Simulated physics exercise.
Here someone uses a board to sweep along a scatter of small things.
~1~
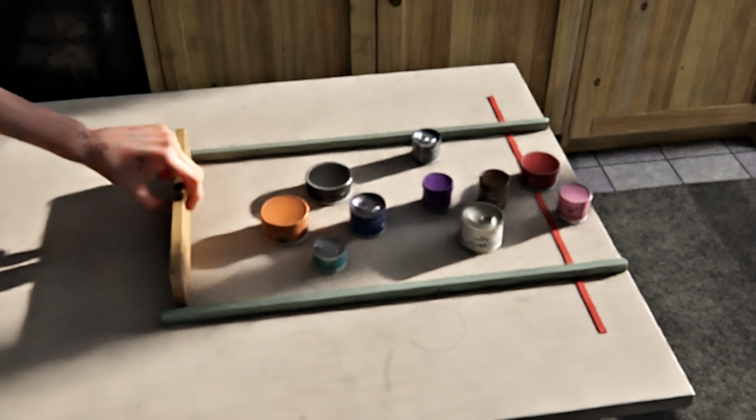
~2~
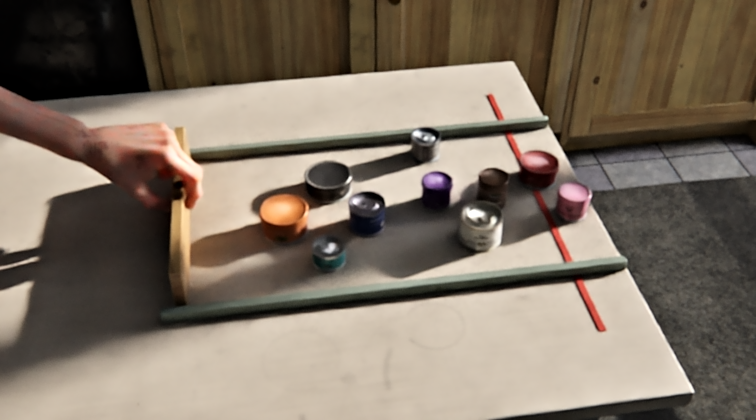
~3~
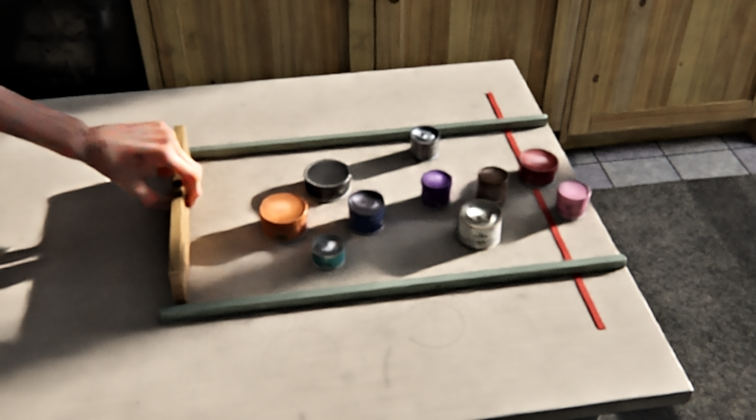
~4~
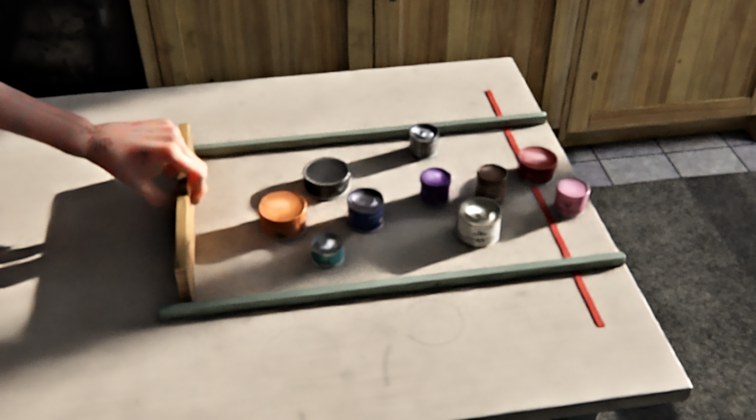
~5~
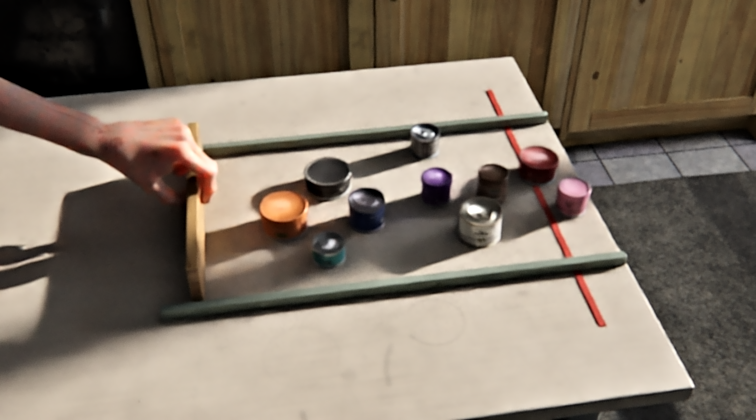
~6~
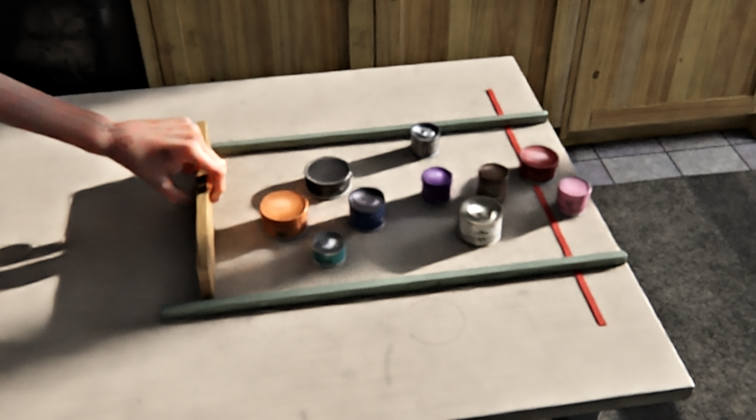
A hand held a wooden board upright on a table behind a scatter of small colourful tins and pots, then slid it slightly right between two green rails, while the containers stayed almost still.
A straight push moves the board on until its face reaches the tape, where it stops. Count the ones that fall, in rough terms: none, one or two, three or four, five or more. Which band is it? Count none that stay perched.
The band is three or four.
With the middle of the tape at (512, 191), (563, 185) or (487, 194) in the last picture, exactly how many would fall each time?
1, 6, 0.
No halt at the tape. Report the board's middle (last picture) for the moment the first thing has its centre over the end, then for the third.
First around (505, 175), then around (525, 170).
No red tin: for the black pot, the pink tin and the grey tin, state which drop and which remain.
Black pot still up; pink tin down; grey tin still up.
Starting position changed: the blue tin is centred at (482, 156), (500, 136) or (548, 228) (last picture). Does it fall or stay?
Taking the three spots in turn, the blue tin comes off, then holds its place, then holds its place.
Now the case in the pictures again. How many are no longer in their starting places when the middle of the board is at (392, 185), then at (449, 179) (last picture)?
Well, it's 6 at the first one and 8 at the second.
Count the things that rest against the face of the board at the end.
Total: 4.
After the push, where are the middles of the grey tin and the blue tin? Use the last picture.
One ends up near (527, 128) and the other near (593, 205).
Soon after, none off yet; pink tin at rest near (573, 197); red tin at rest near (538, 165); brown tub at rest near (492, 185).
After that, none off yet; pink tin at rest near (573, 197); red tin at rest near (538, 165); brown tub displaced a little near (509, 181).
In the end, the number that fall off is three or four; gone, brown tub, red tin and pink tin.
